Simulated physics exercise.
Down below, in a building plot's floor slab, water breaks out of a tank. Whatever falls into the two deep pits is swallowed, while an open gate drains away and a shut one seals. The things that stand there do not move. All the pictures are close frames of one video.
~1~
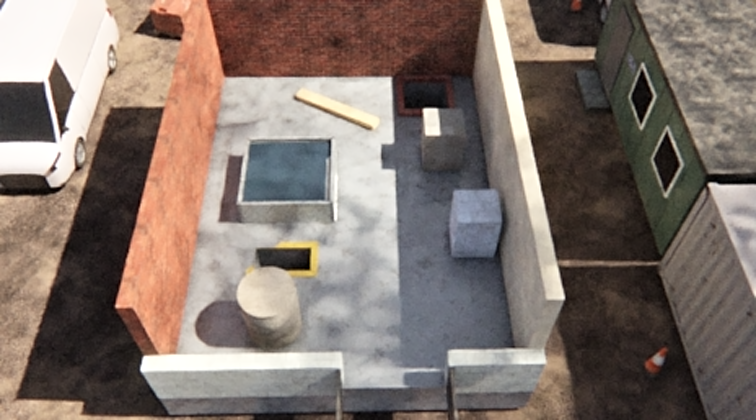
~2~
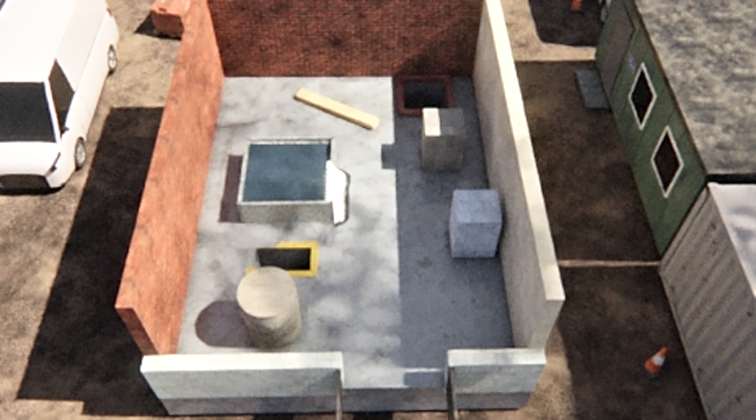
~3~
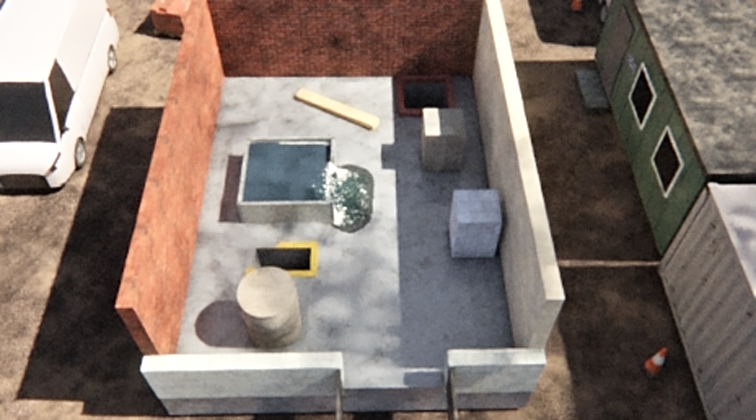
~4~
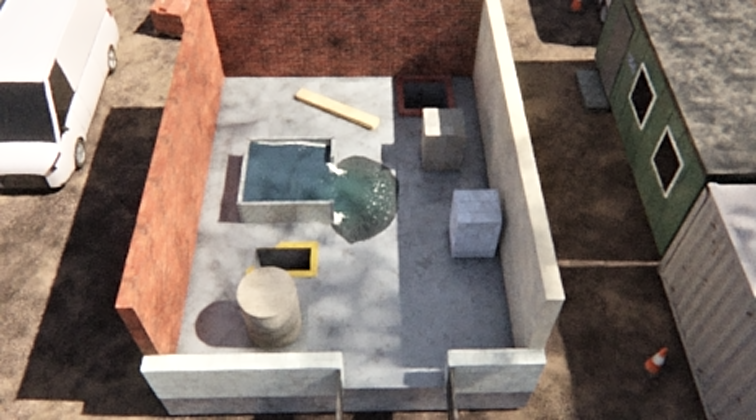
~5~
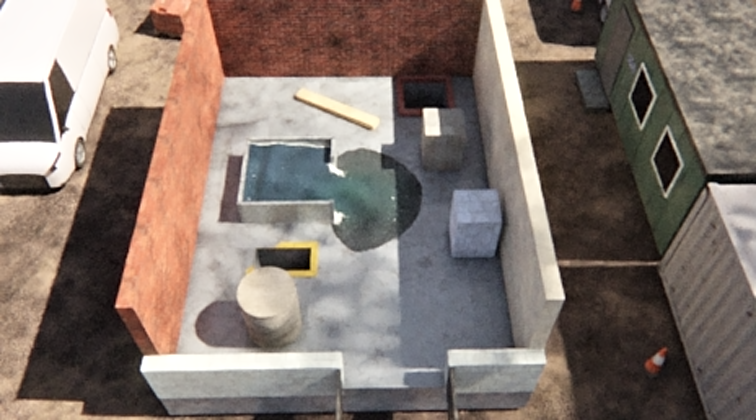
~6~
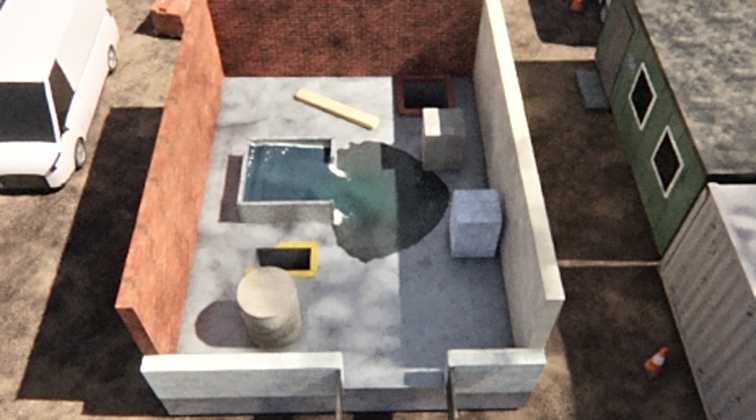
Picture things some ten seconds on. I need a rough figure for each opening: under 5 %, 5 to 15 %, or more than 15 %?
Gate: The top band, yellow pit: The bottom band, red pit: The bottom band.
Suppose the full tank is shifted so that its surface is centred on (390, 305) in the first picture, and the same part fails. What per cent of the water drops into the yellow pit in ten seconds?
Within ten seconds the yellow pit takes 8 percent of the total.
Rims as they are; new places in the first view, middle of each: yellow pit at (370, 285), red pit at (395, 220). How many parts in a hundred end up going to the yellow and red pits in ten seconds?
The yellow pit takes 14 per cent, and the red pit takes 25 per cent.
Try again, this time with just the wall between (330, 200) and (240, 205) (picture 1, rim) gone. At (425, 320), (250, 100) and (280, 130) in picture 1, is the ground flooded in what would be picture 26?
Spot by spot: Soaked through, then unaffected, then unaffected.
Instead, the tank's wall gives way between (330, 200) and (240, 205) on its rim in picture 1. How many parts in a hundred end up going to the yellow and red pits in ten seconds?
Yellow: 60 percent; red: 0 percent.
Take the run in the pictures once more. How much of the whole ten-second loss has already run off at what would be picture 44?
Close to 35 per cent, I'd say.
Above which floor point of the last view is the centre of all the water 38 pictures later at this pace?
That puts it at around (409, 211).
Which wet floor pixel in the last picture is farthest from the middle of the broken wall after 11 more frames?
About (498, 341).
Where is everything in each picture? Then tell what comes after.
The first picture shows the open tank at (289, 172) is whole and still.
In the second picture, water pours out at (332, 192) and has run to (340, 222).
In the third picture, water pours out at (332, 192) and has run to (368, 177).
In the fourth picture, the front is at (393, 182), out from the gap at (332, 192).
In the fifth picture, the front is at (414, 184), out from the gap at (332, 192).
In the sixth picture, water pours out at (332, 192) and has run to (443, 188).
A moment on, water covers 20 % of the floor; the gate 0 %, the yellow pit 0 %, the red pit 0 %.
Next, water covers 30 % of the floor; the gate 0 %, the yellow pit 0 %, the red pit 0 %.
Then, water covers 40 % of the floor; the gate 0 %, the yellow pit 0 %, the red pit 0 %.
Later, water covers 55 % of the floor; the gate 5 %, the yellow pit 0 %, the red pit 1 %.
In the end, water covers 65 % of the floor; the gate 17 %, the yellow pit 0 %, the red pit 1 %.
